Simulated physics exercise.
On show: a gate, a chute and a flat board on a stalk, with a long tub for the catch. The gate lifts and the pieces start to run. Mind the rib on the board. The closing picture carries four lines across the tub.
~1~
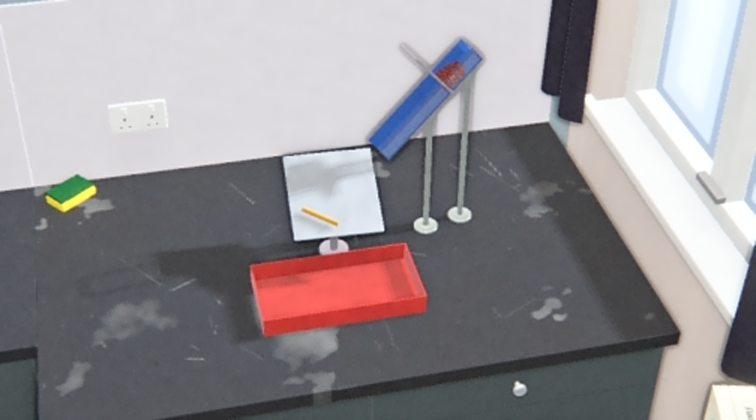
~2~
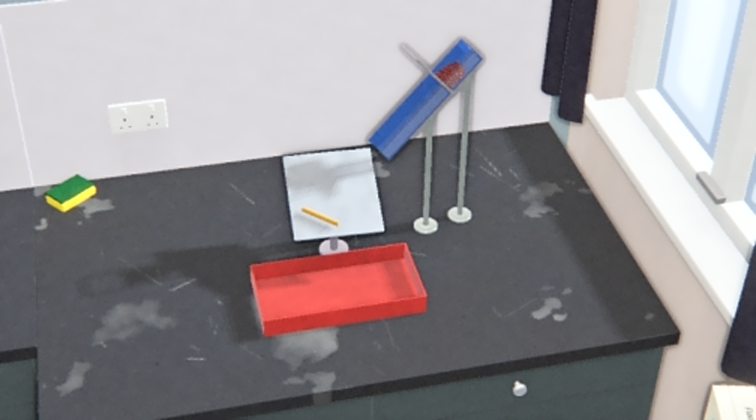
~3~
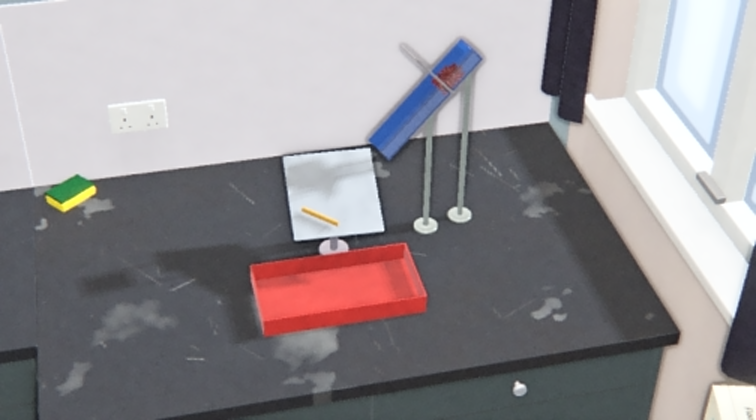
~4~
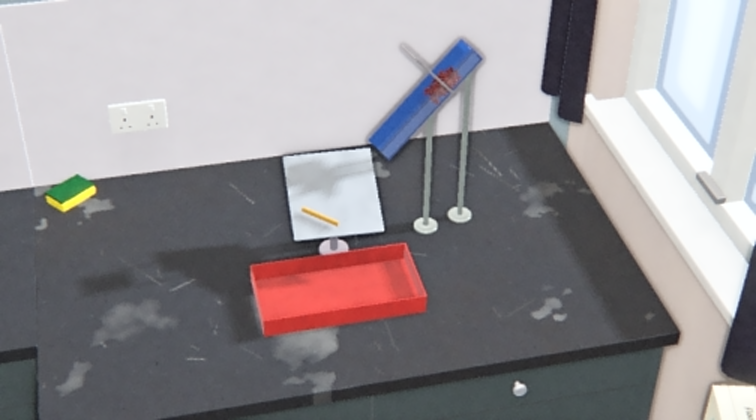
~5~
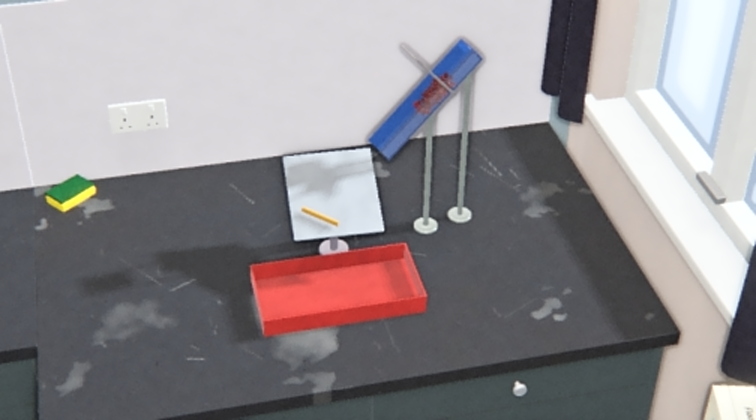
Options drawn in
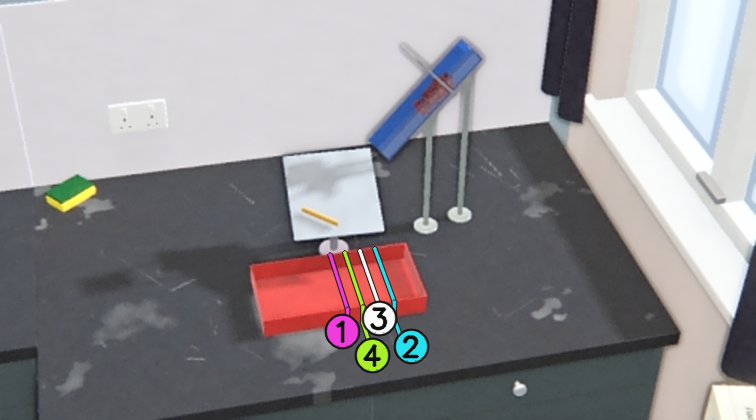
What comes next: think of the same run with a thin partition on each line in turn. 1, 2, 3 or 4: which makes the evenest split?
I would pick line 4.
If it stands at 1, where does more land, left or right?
Right.
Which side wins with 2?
More lands on the left.
On the marked copy, line 1 crosses the front rim at (347, 308); line 2 crosses the front rim at (394, 301); line 3 crosses the front rim at (378, 303); line 4 crosses the front rim at (362, 306).
For line 1, of what is caught, a small part on the left of the divider, most on the right.
For line 2, of what is caught, all on the left of the divider, none on the right.
For line 3, of what is caught, nearly all on the left of the divider, a stray few on the right.
For line 4, of what is caught, about half on the left of the divider, about half on the right.
